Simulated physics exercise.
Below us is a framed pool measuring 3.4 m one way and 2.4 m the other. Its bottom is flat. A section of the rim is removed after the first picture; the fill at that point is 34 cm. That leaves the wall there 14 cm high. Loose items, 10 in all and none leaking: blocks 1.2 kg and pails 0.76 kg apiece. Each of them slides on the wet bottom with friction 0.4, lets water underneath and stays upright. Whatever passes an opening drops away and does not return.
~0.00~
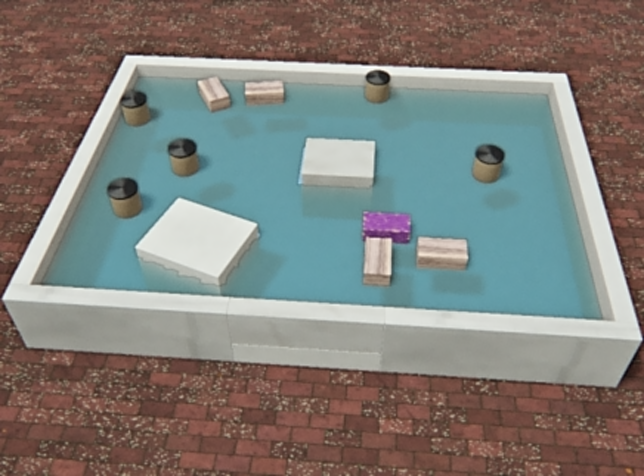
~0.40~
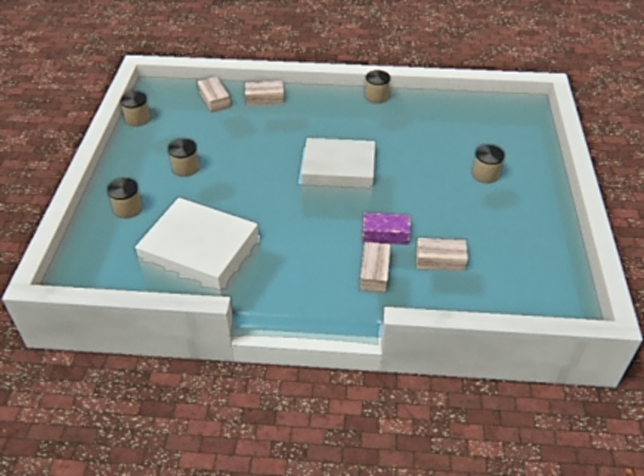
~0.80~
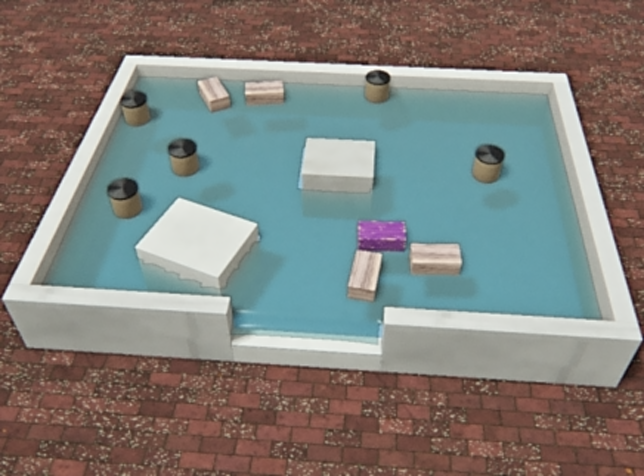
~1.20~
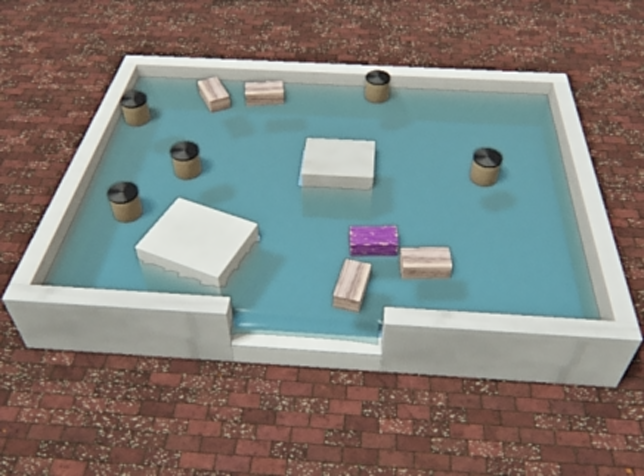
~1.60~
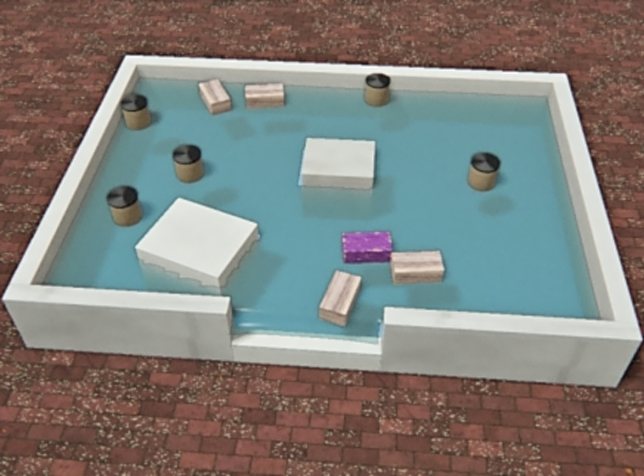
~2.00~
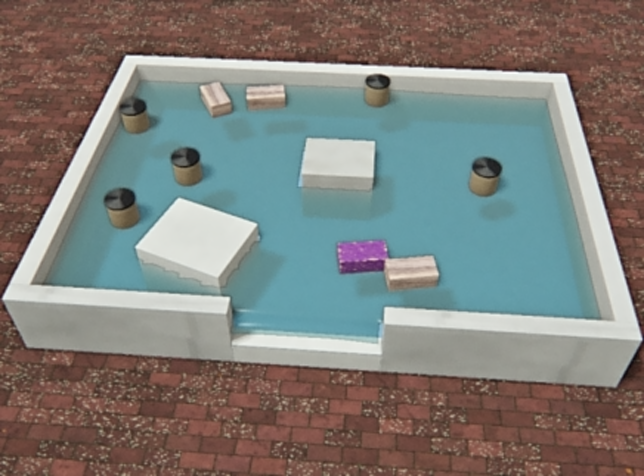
In a shallow, white-rimmed pool on brick paving, a section of the front wall disappeared, and the purple block and two pale blocks drifted toward the gap until one pale block was gone from view.
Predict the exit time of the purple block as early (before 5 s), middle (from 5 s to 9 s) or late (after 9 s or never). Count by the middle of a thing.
It will already be out at the first time.
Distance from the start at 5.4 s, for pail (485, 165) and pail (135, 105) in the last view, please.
Answer, in order asked: 30 cm, 10 cm.
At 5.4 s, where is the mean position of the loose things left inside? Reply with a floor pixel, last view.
(262, 180).
After 2.8 s the purple block is near (349, 269), 0.5 m from its start, afloat; 1 of 10 are out; 9 afloat.
After 5.4 s the purple block has gone out (at 4.3 s); 3 of 10 are out; 7 afloat.
After 8.0 s the purple block has gone out (at 4.3 s); 3 of 10 are out; 7 afloat.
After 12.0 s the purple block has gone out (at 4.3 s); 3 of 10 are out; 7 afloat.
